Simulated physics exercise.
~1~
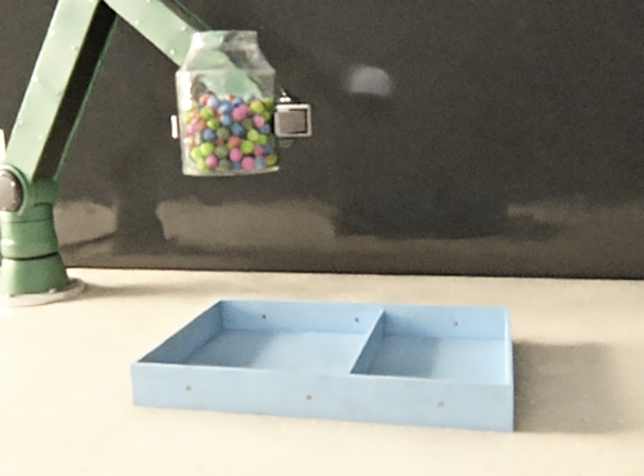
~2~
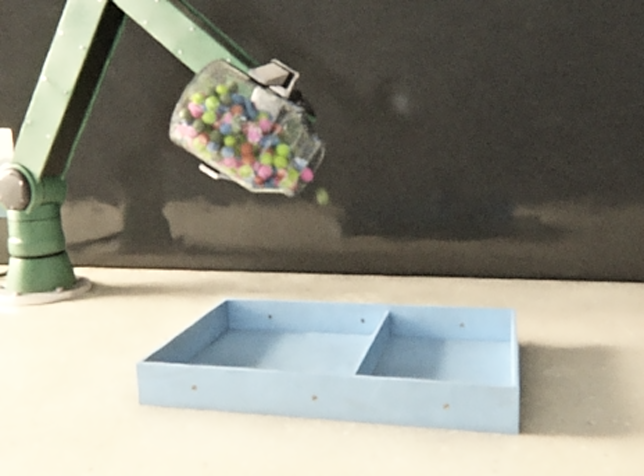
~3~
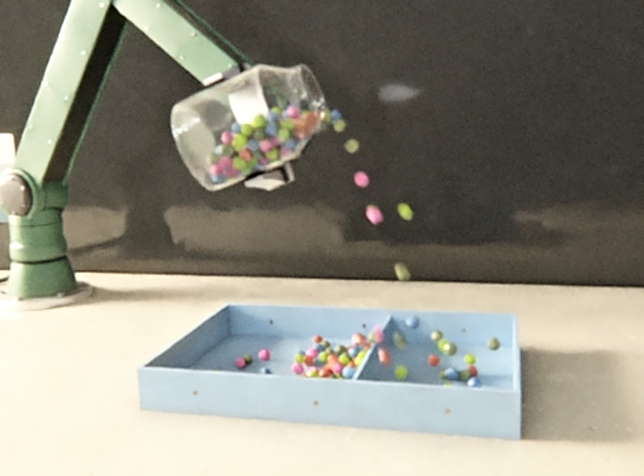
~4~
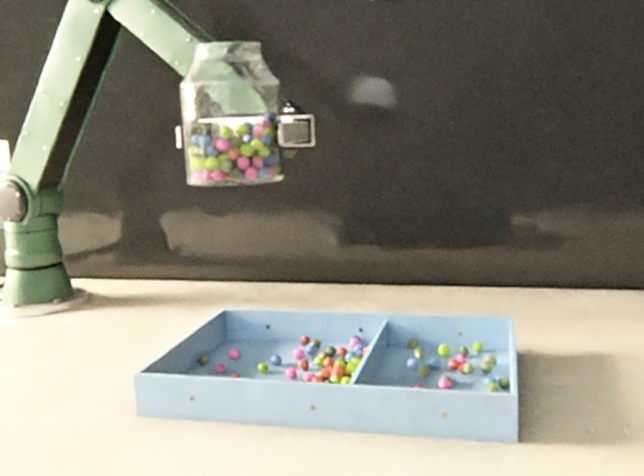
The clip shows a green robot arm tipping a clear jar of colourful round sweets over a divided blue tray, spilling some into both parts, then returning the jar upright, still partly full, with more sweets lying in the left part than the right.
